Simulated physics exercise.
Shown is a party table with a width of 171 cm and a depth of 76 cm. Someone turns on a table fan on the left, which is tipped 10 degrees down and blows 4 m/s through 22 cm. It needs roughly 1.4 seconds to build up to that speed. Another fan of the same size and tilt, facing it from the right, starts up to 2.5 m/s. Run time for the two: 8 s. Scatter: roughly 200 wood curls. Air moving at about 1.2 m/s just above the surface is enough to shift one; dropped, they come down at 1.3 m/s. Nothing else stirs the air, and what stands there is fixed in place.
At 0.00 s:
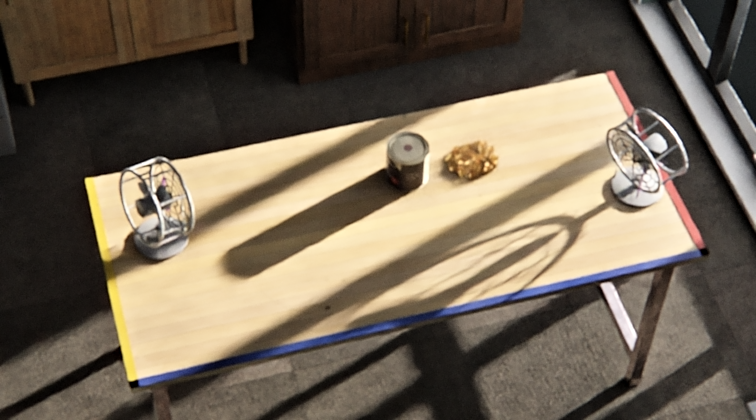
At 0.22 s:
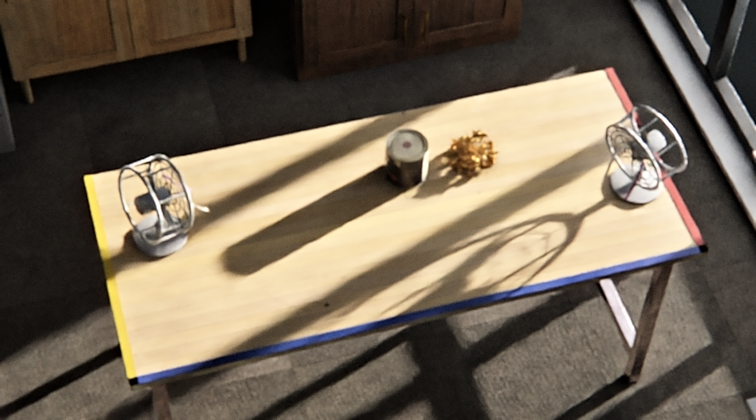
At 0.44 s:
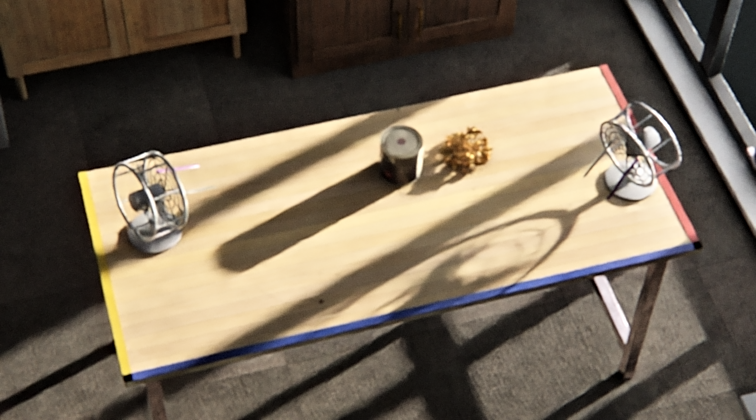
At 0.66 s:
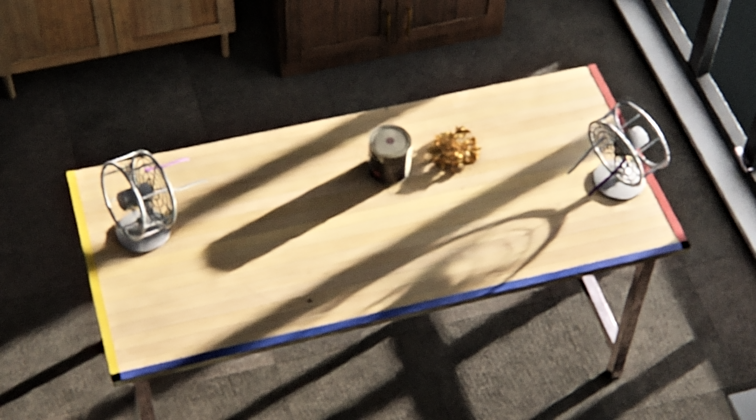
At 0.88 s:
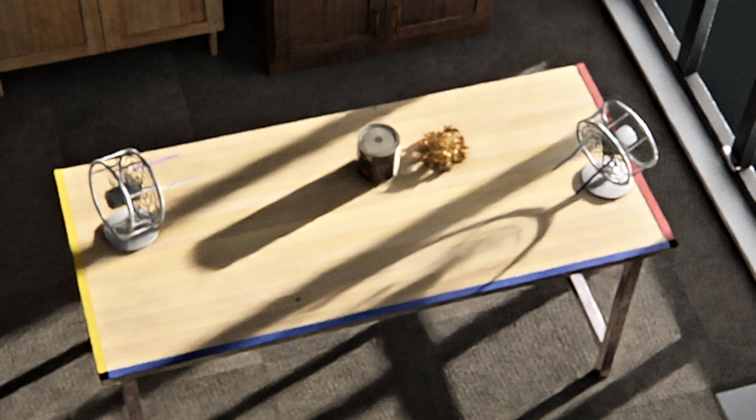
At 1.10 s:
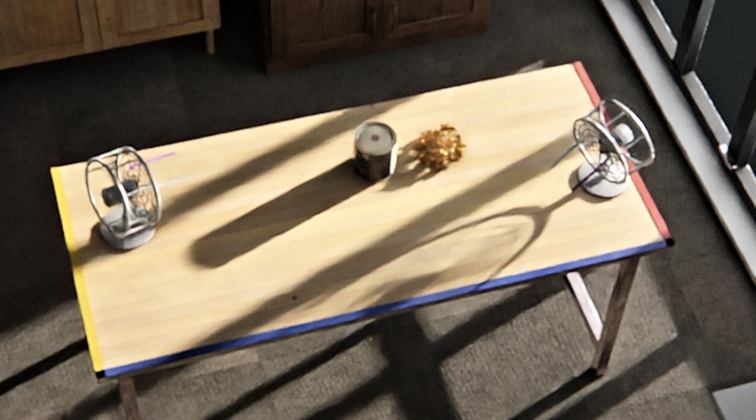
A pale wooden table edged in yellow on the left, blue along the front and red on the right stands on a dark floor, seen from above at an angle. Two silvery fans face each other from its ends, with a grey tin and a golden pile of wood curls between them. The fans' blades turn while the curls stay still, and the camera shifts slightly, sliding everything left.
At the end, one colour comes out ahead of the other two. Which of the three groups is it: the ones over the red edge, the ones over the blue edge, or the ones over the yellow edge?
The group over the red edge.
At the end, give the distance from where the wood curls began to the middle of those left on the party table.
The middle is roughly 5 cm from where it started.
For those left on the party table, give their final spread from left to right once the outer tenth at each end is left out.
Roughly 30 cm.
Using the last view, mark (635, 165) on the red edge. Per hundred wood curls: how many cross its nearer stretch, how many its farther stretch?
Estimate: Nearer ~ 0 %; farther ~ 40 %.
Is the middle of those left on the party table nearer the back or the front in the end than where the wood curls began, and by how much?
Direction to the rear, distance about 5 cm.
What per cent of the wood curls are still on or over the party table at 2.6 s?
I'd say close to 90 % are still there.
After 1.6 s, 0 % are over the red edge, 0 % over the blue edge and 0 % over the yellow edge; the middle of those left on the top is near (438, 143); 2 % are gone or lie where they will stay.
After 2.6 s, 2 % are over the red edge, 0 % over the blue edge and 0 % over the yellow edge; the middle of those left on the top is near (441, 145); 12 % are gone or lie where they will stay.
After 4.4 s, 12 % are over the red edge, 0 % over the blue edge and 0 % over the yellow edge; the middle of those left on the top is near (436, 139); 30 % are gone or lie where they will stay.
After 8.0 s, at the end, 32 % are over the red edge, 0 % over the blue edge and 0 % over the yellow edge; the middle of those left on the top is near (433, 139).
